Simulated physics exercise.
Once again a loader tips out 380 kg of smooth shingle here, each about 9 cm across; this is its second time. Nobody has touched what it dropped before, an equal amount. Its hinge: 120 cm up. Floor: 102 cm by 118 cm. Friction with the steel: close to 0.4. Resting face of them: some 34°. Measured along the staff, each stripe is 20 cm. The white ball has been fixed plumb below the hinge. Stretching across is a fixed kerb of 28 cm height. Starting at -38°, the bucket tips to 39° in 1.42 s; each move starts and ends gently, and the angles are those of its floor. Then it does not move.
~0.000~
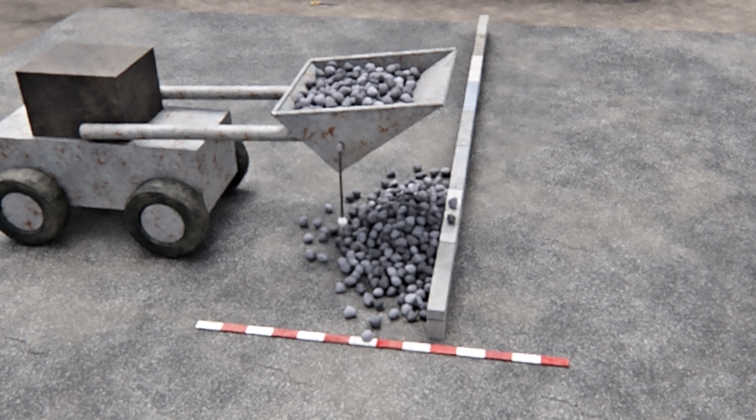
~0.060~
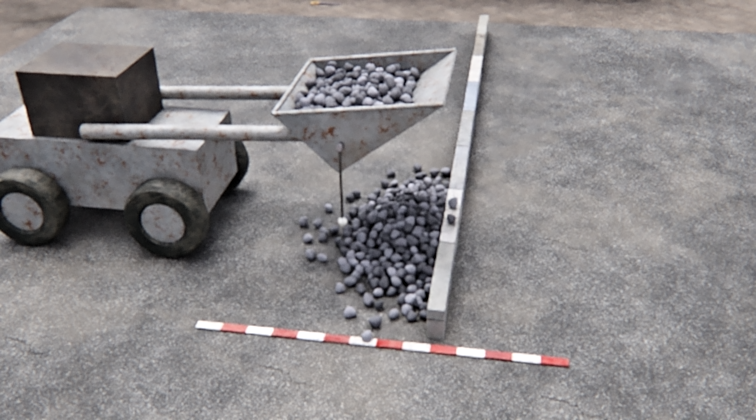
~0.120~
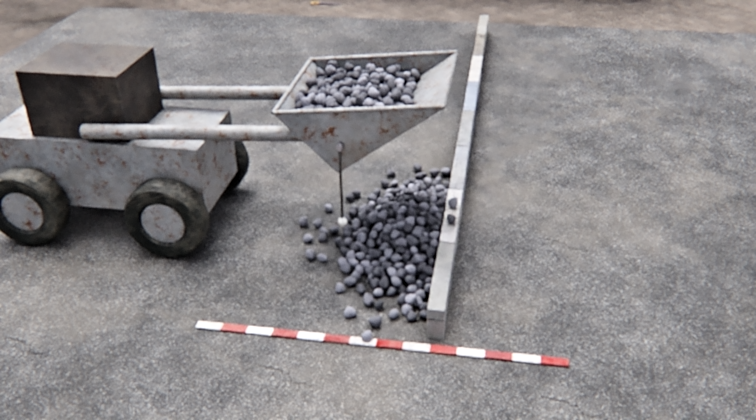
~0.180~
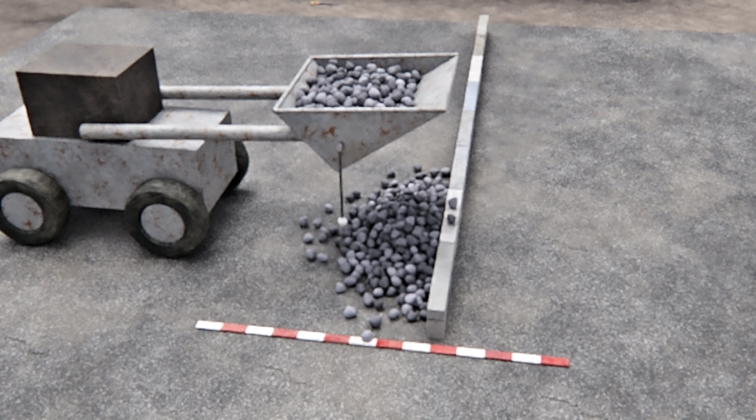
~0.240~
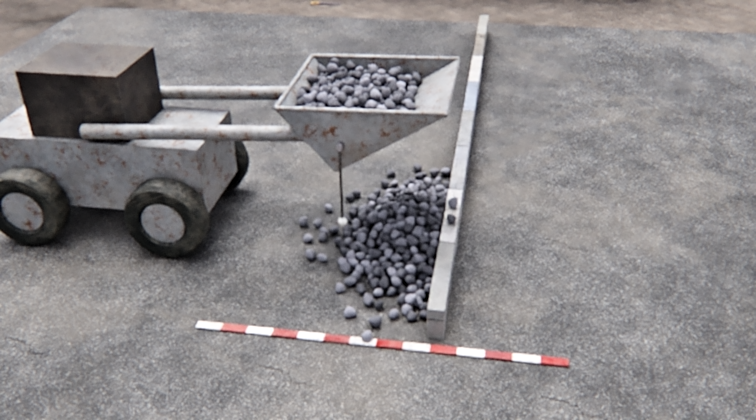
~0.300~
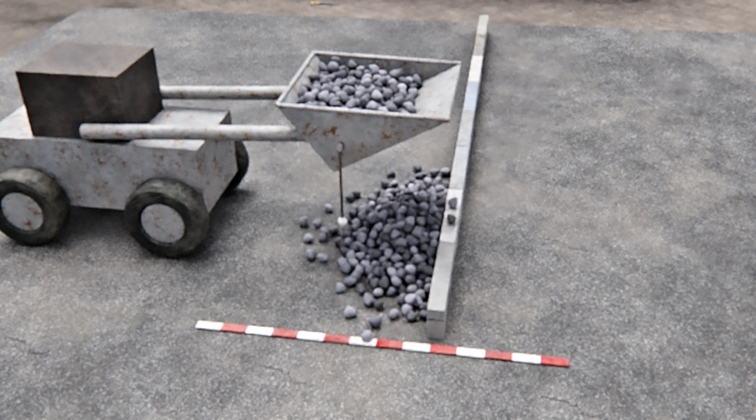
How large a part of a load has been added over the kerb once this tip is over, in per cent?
Around 59 per cent is added.
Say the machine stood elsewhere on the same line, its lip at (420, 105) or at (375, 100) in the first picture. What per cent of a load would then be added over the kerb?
Some 35 percent, and then 5 percent.
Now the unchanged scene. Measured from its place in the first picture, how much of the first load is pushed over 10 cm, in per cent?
Roughly 5 per cent of them.
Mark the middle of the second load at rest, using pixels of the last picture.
They settle centred around (478, 240).
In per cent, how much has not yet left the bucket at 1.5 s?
Roughly 55 per cent is still inside.
After 1.1 s the floor is at 27°; in per cent of one load, 100 in the bucket, 100 on this side of the kerb; the foremost stones are at (441, 232).
After 1.5 s the floor is at 39°; in per cent of one load, 53 in the bucket, 137 on this side of the kerb, 10 over the kerb; the foremost stones are at (489, 217).
After 1.9 s the floor is at 39°; in per cent of one load, 10 in the bucket, 149 on this side of the kerb, 41 over the kerb; the foremost stones are at (557, 247).
After 4.6 s the floor is at 39°; in per cent of one load, 0 in the bucket, 141 on this side of the kerb, 59 over the kerb; the foremost stones are at (669, 250). Net gain over the kerb, 59.
